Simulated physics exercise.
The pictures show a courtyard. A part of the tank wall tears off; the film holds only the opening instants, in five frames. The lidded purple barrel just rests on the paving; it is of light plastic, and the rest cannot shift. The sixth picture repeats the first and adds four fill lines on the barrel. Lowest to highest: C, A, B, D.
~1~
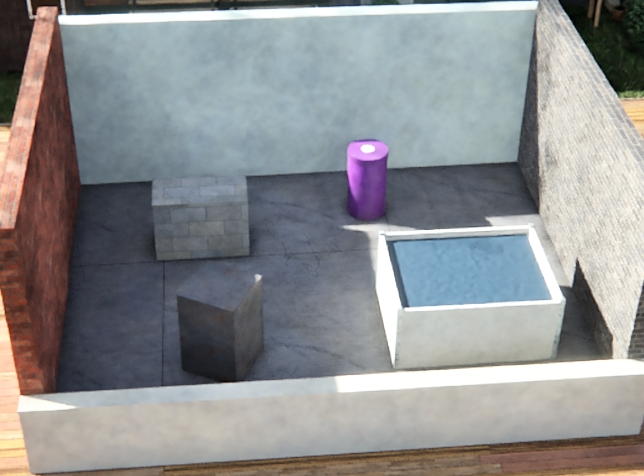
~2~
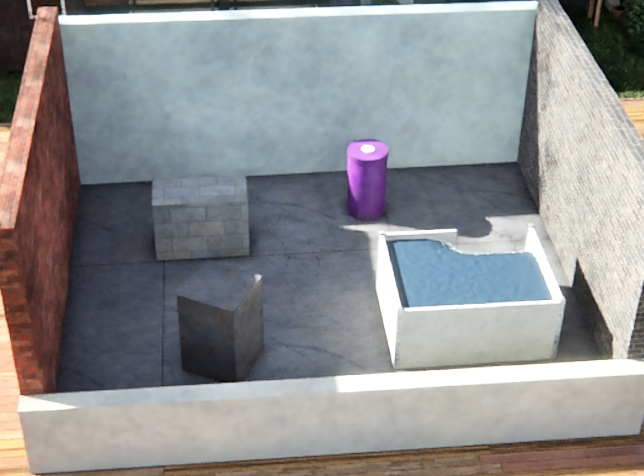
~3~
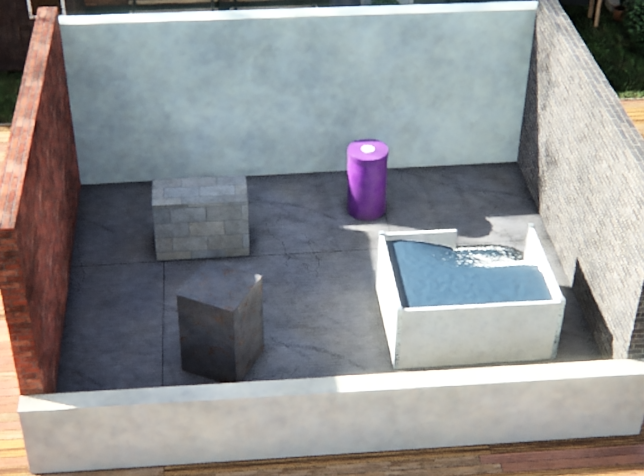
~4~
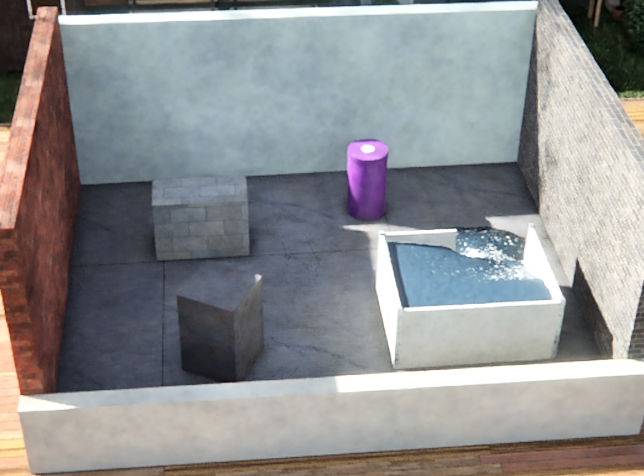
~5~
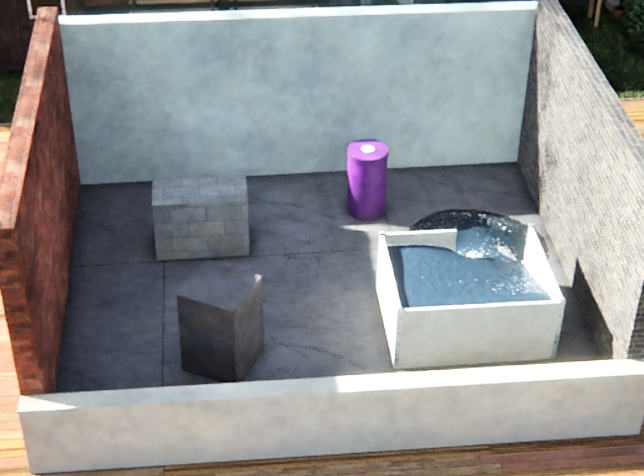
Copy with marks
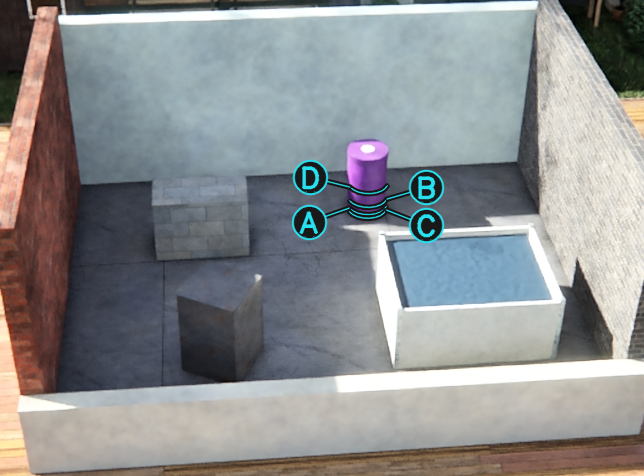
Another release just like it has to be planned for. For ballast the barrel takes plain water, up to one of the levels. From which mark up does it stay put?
Choose D.
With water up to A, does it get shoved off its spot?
Yes.
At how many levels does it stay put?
One.
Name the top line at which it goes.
That would be B.
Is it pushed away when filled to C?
Yes.
On the marked copy, A at (369, 214); B at (369, 207); C at (369, 218); D at (370, 193); from the bottom up C, A, B, D.
With A, it is pushed about 3 times its own width away.
With B, it is pushed about its own width away.
With C, it is pushed about 5 times its own width away.
With D, it does not move.
